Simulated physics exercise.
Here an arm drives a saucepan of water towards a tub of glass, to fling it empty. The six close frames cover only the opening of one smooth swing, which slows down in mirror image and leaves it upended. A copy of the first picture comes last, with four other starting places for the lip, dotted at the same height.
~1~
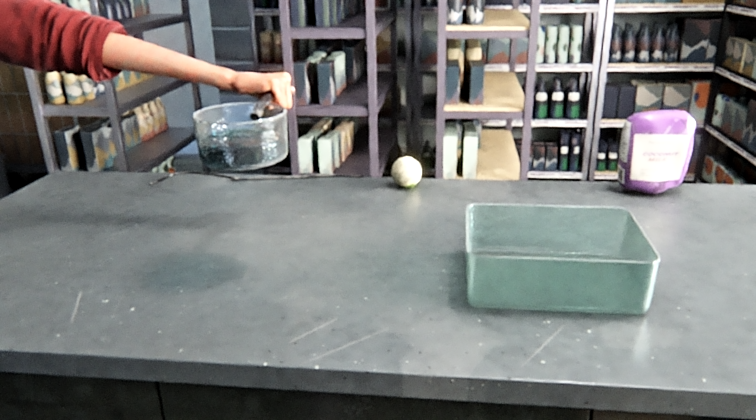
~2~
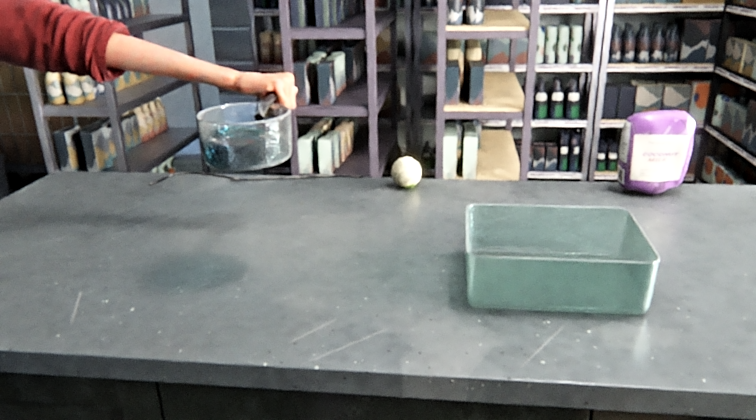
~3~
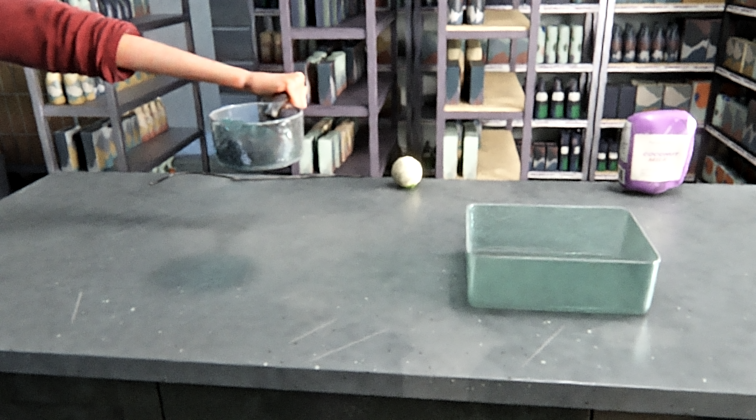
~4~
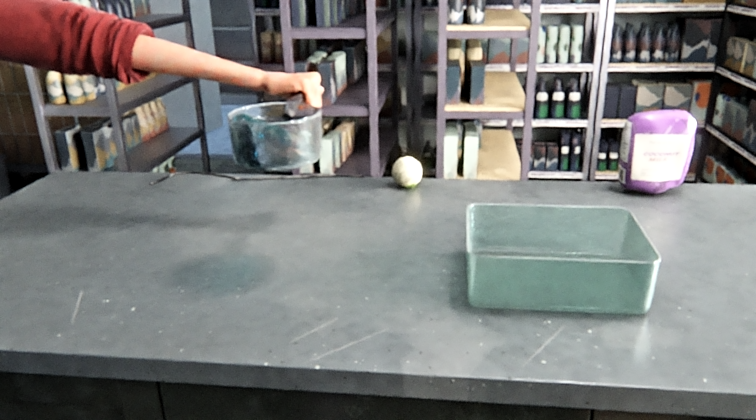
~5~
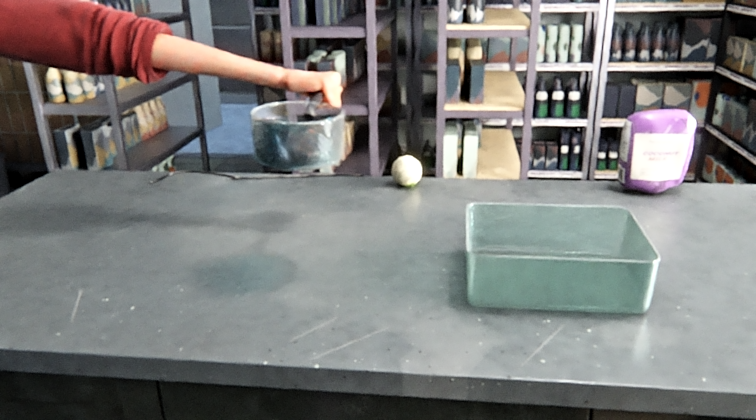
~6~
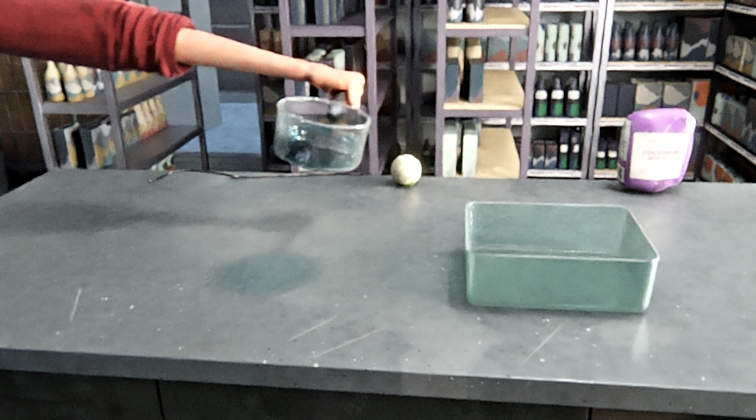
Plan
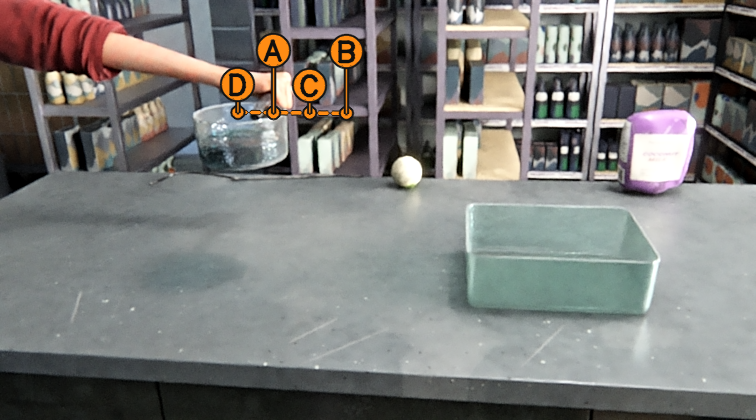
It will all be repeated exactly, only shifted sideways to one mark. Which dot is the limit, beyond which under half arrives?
Use spot C.
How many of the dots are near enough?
Two.
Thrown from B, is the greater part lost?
No, not at all.
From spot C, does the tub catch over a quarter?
Yes, clearly.
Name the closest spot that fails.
Spot A.
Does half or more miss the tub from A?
Yes, that goes wrong.
On the marked copy, A at (273, 112); B at (346, 113); C at (309, 113); D at (237, 112).
For spot A, about 35 % lands in the tub, 58 % falls short and 7 % goes beside or beyond.
For spot B, about 83 % lands in the tub, 8 % falls short and 9 % goes beside or beyond.
For spot C, about 62 % lands in the tub, 27 % falls short and 11 % goes beside or beyond.
For spot D, about 8 % lands in the tub, 91 % falls short.
